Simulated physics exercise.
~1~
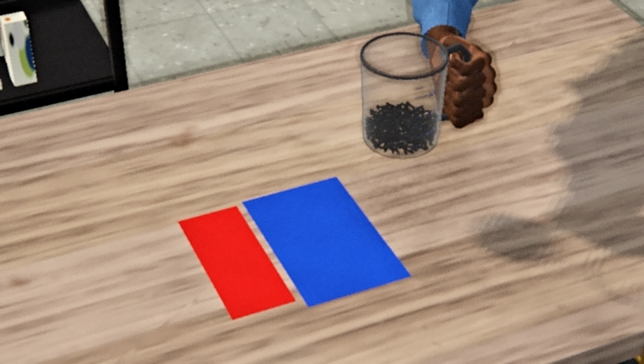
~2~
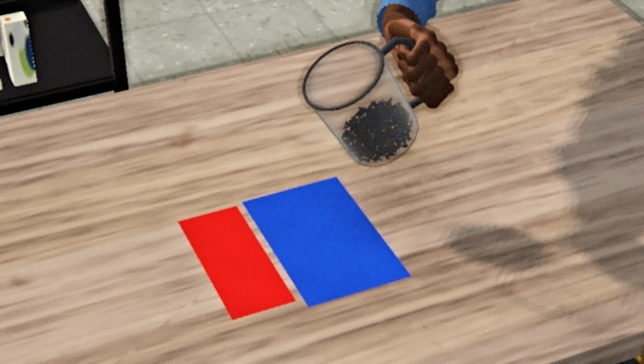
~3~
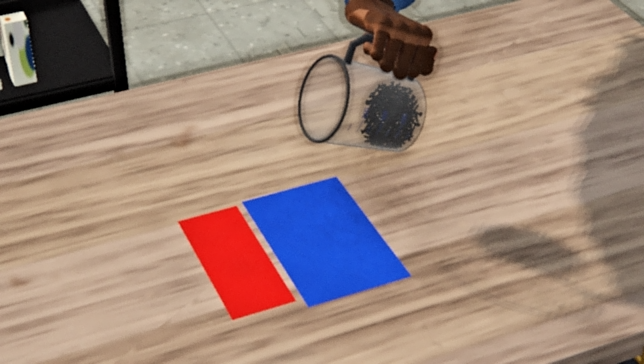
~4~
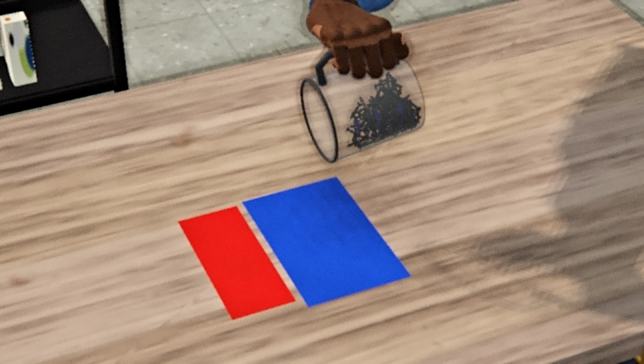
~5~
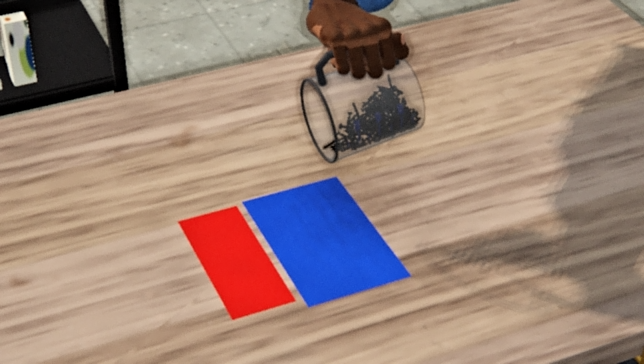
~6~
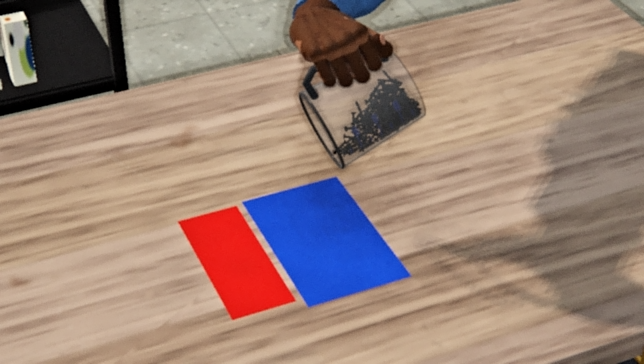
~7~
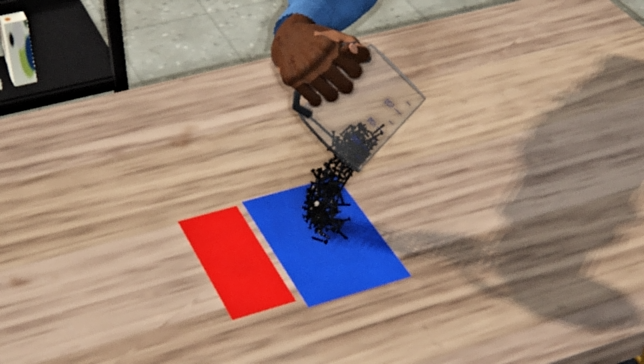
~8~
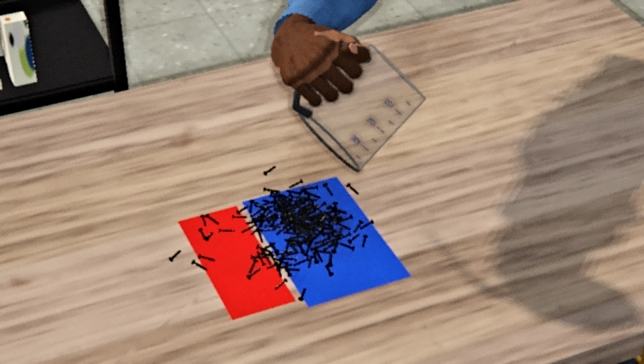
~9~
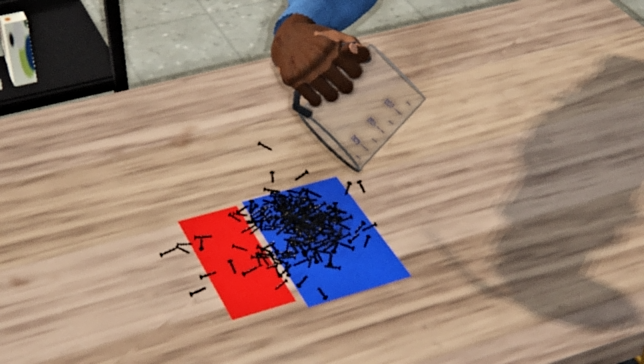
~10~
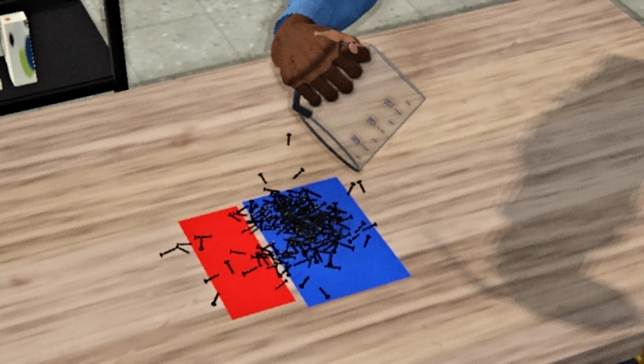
A dark-skinned hand in a blue sleeve holds a clear jug of small black screws above a light wooden table, seen from above at an angle. A narrow red mat lies left of a wider blue one, and a dark shelf stands at the upper left. The hand tips the jug leftward onto its side, holds it there briefly, then turns it further until the screws pour out. They pile up mostly on the blue mat, with some scattered over the red mat and a few on bare wood. The hand still holds the emptied jug tilted above them.
